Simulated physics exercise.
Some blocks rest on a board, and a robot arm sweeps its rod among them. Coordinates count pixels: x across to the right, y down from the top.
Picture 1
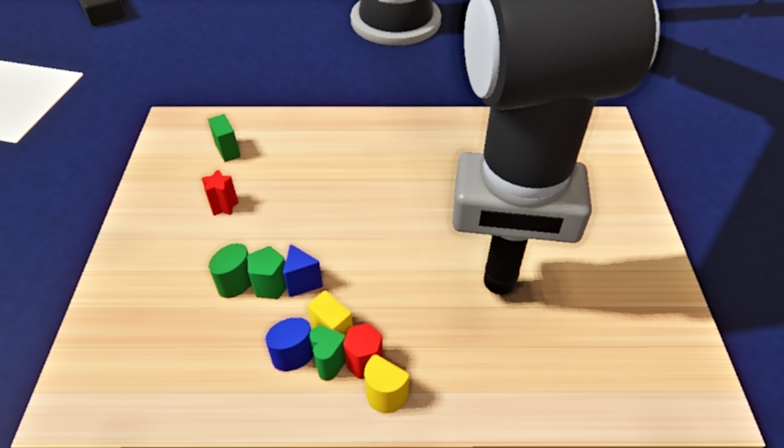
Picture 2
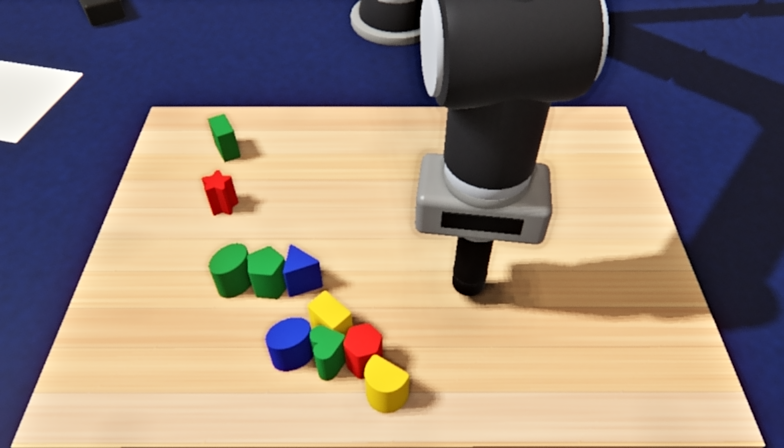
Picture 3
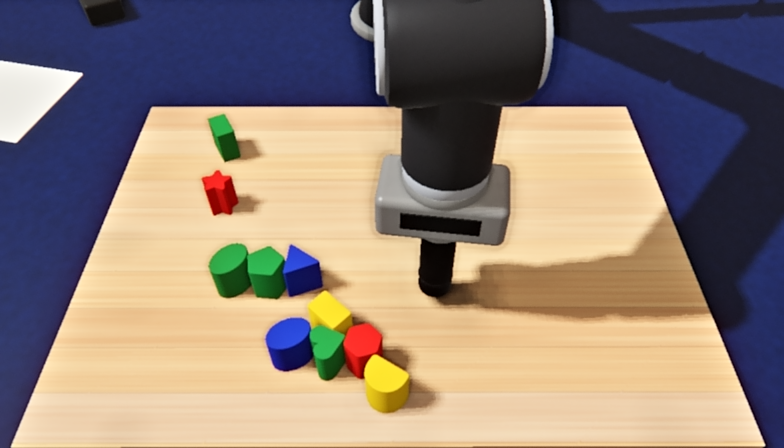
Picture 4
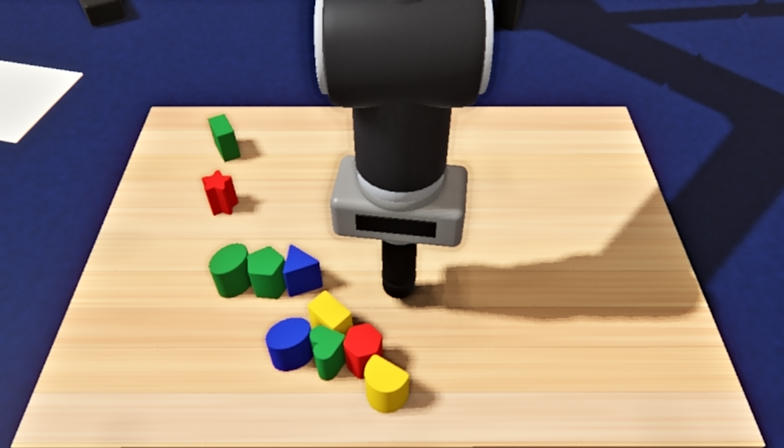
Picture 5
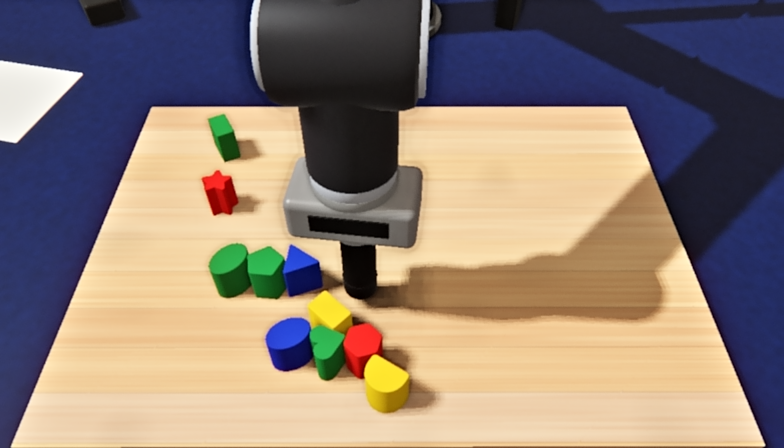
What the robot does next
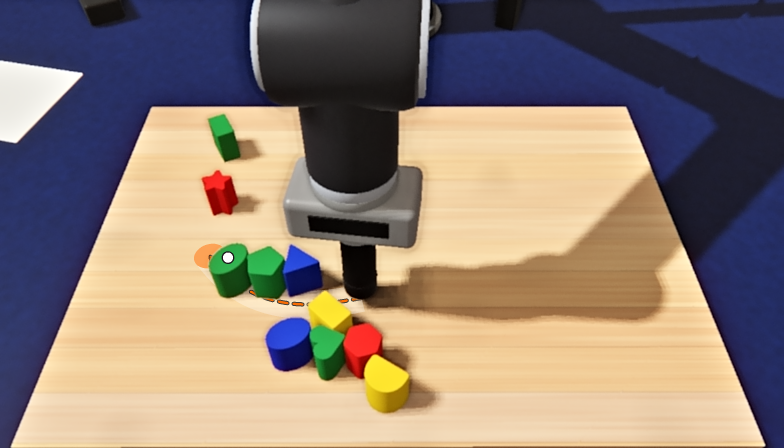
Robot arm sliding its black rod steadily left across a wooden board, nearing a blue triangular block while coloured blocks stay still.
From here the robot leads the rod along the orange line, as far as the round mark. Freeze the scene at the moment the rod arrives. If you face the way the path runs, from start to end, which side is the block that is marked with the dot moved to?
Gets pushed right.
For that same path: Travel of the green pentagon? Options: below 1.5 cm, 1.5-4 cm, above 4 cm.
Once the path ends, it will sit over 4 cm from where it is now.
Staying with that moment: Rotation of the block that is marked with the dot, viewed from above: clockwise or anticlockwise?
Looking down, my answer is that the block that is marked with the dot rotates anticlockwise.
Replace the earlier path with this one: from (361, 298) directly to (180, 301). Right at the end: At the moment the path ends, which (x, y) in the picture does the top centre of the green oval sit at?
I'd place it at (194, 246), taking the centre of its top.
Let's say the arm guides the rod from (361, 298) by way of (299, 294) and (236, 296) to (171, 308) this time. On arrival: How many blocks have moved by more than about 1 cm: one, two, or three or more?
It should be three or more, as far as I can tell.
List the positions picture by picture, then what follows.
The first frame shows rod tip at (499, 283); block tops, green oval at (228, 258); green pentagon at (265, 260); blue triangular piece at (298, 259); yellow rectangle at (329, 309).
The second frame shows rod at (468, 284); blocks unchanged.
The third frame shows rod at (435, 285); blocks unchanged.
The fourth frame shows rod at (399, 286); blocks unchanged.
The fifth frame shows rod at (361, 287); green oval at (228, 258); green pentagon at (265, 260); blue triangular piece at (298, 259); yellow rectangle at (329, 309).
Path on the board, from (361, 298) via (300, 304) and (245, 289), ending at (210, 256); the dot is on the green oval.
The first path, step by step. One third of the way, rod at (298, 294); blue triangular piece at (296, 255); yellow rectangle at (326, 310), turned 20° anticlockwise.
Two thirds of the way, rod at (242, 278); green oval at (210, 248), turned 60° anticlockwise; green pentagon at (243, 237), turned 65° clockwise; blue triangular piece at (294, 254), turned 25° clockwise; yellow rectangle at (326, 310), turned 20° anticlockwise.
At the end, rod at (206, 245); green oval at (172, 219), turned 65° anticlockwise; green pentagon at (238, 224), turned 110° clockwise; blue triangular piece at (294, 254), turned 25° clockwise; yellow rectangle at (326, 310), turned 20° anticlockwise.
